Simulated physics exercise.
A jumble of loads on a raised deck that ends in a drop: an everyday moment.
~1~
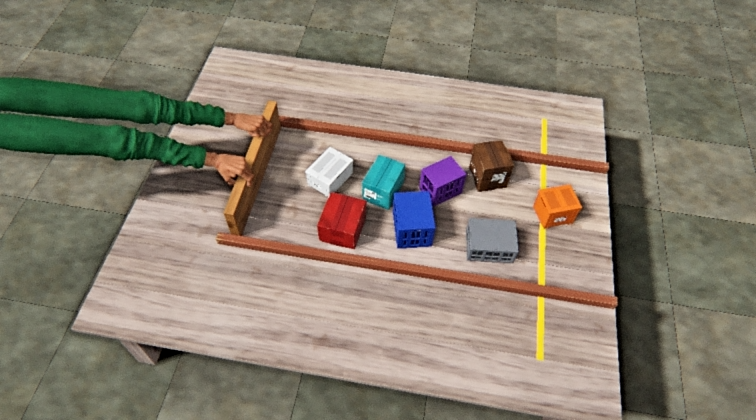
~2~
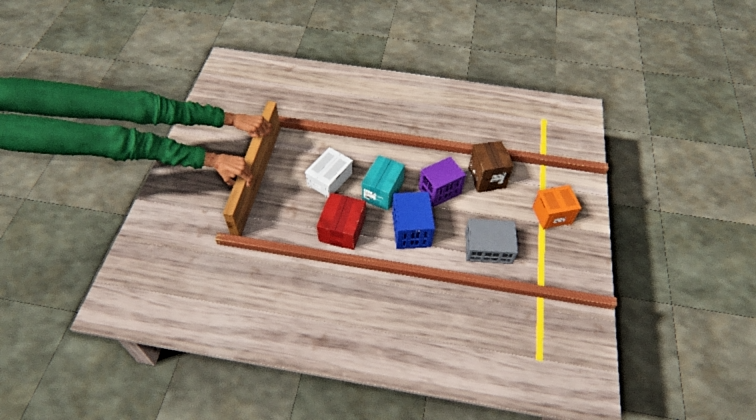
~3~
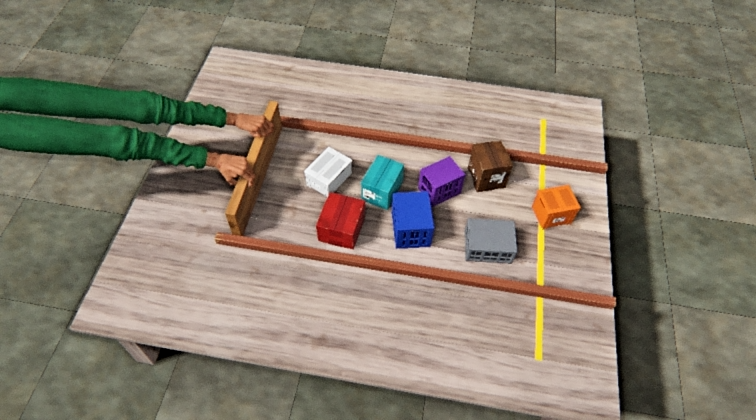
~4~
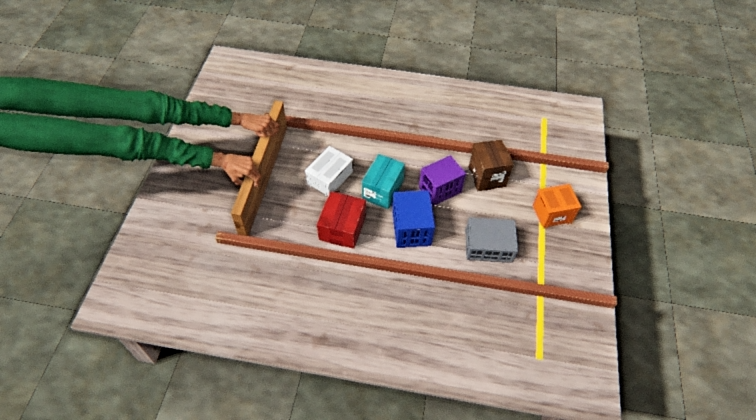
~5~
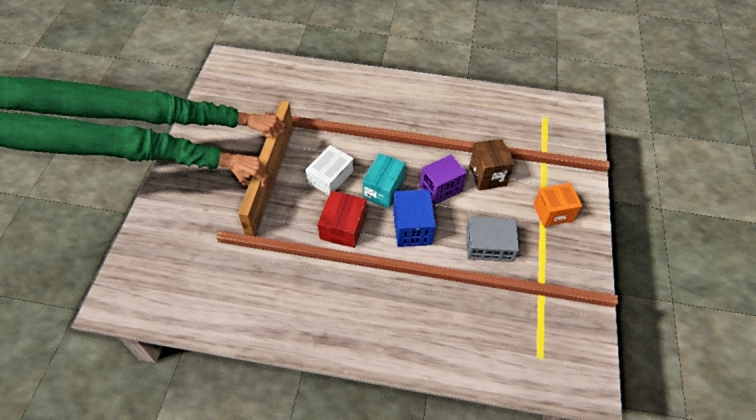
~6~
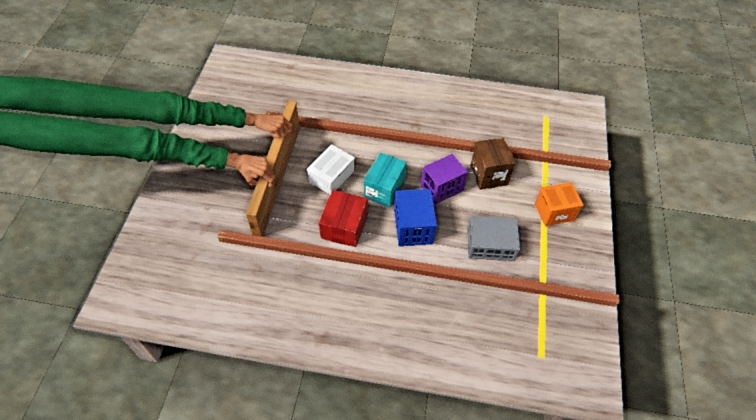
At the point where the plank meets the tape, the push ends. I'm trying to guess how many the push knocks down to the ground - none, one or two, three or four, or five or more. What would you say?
My prediction is three or four fallers.
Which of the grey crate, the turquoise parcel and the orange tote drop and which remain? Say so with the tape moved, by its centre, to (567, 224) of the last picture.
The grey crate is gone, the turquoise parcel is gone, the orange tote is gone.
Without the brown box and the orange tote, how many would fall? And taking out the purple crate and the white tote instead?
That gives 2 for the first pair taken away and 1 for the second.
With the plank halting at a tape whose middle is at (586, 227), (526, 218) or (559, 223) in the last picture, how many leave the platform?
Try 1: 5; try 2: 2; try 3: 4.
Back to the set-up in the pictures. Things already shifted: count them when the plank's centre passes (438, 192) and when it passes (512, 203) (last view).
Respectively 7 and 8.
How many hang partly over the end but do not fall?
That comes to 1 of them.
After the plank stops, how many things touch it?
At rest, 3 are in contact.
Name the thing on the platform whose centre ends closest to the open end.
The blue crate is foremost.
Soon after, none off yet; orange tote at rest near (558, 205); grey crate at rest near (493, 238); brown box at rest near (492, 164).
After that, none off yet; orange tote at rest near (558, 205); grey crate displaced a little near (518, 243); brown box displaced about its own width near (513, 162).
And then, none off yet; orange tote displaced about its own width near (602, 215); grey crate displaced well along near (591, 254); brown box displaced about its own width near (520, 161).
In the end, the number that fall off is three or four; gone, purple crate, grey crate and orange tote.
